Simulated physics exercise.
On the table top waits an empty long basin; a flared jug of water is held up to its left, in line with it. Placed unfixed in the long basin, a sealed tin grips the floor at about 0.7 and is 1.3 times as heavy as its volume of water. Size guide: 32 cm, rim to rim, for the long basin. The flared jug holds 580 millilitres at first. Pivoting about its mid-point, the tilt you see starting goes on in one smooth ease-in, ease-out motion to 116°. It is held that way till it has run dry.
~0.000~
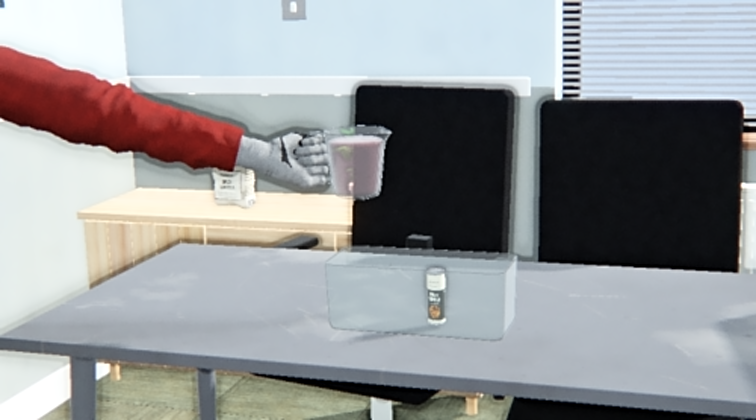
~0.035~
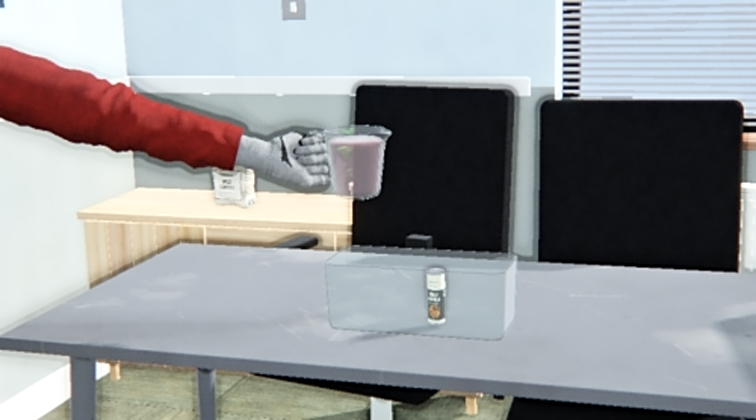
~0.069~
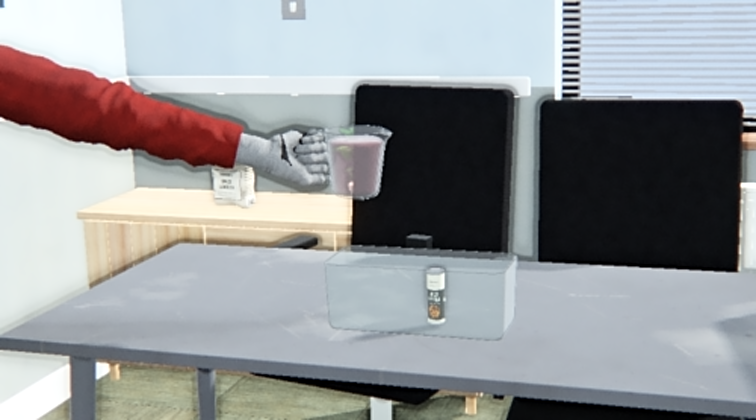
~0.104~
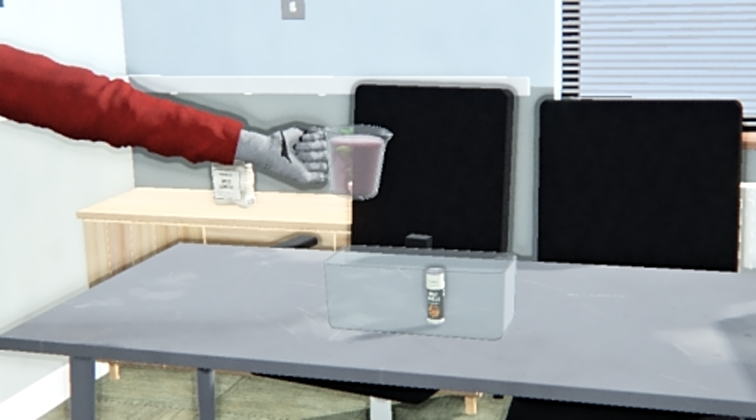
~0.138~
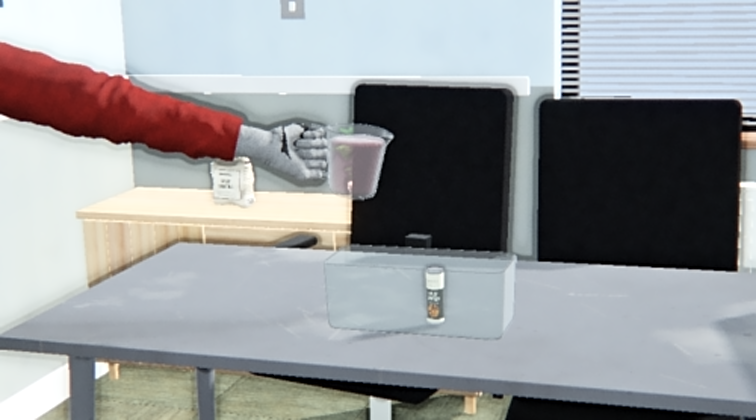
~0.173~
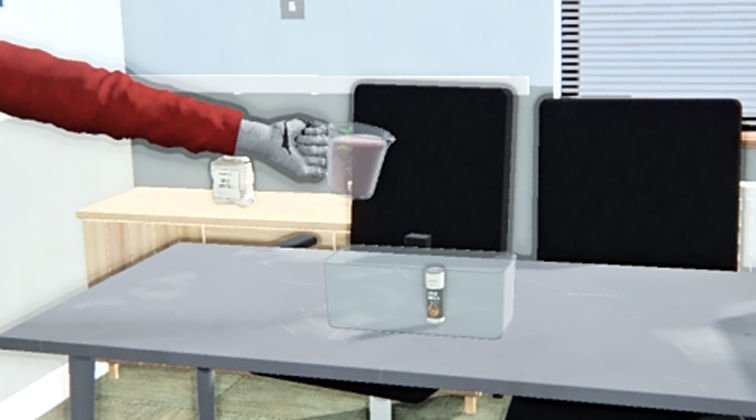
A clear flared jug of pinkish liquid, held up by a gray hand in a red sleeve, tilted slightly to the right above a see-through basin on the table, where a small tin stayed still.
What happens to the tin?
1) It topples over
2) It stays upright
Answer: 1.
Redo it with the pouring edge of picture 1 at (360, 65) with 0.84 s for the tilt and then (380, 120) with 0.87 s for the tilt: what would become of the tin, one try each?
The tin overturns the first time and overturns the second time.
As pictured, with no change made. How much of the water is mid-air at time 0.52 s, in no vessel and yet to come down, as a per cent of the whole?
26 %.
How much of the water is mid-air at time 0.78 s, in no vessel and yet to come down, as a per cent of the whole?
Close to 20 per cent.
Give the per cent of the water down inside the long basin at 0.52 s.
About 5 per cent.
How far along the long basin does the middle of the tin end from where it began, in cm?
The tin's middle ends up about 8.0 cm along the basin.
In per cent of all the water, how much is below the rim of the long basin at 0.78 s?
About 70 %.
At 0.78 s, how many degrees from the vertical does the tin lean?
I'd say it's tipped close to 0 degrees.
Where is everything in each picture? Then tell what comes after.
It leans 0°; its right rim is at (390, 132); the water meets the walls at (330, 139) and (384, 141); the long basin's rim runs from (335, 256) to (511, 265); the tin's top is at (436, 273), in the first frame.
It leans 1°; its right rim is at (390, 133); the water meets the walls at (330, 139) and (384, 141), in the second frame.
It leans 2°; its right rim is at (391, 133); the water meets the walls at (330, 138) and (384, 141), in the third frame.
It leans 4°; its right rim is at (392, 135); the water meets the walls at (331, 138) and (385, 141), in the fourth frame.
It leans 8°; its right rim is at (393, 137); the water meets the walls at (332, 138) and (385, 141), in the fifth frame.
It leans 12°; its right rim is at (394, 139); the water meets the walls at (333, 138) and (387, 142), in the sixth frame.
Then, 0.52 s in, the tilt is 80° and 68 per cent is still to pour; the tin stands where it began.
Then, 0.78 s in, the tilt is 115° and 10 per cent is still to pour; the tin stands where it began.
Then, 1.05 s in, the tilt is 116° and 0 per cent is still to pour; the tin lies on its side.
Then, 1.34 s in, the tilt is 116° and 0 per cent is still to pour; the tin lies on its side.
Finally, the tin lies on its side.
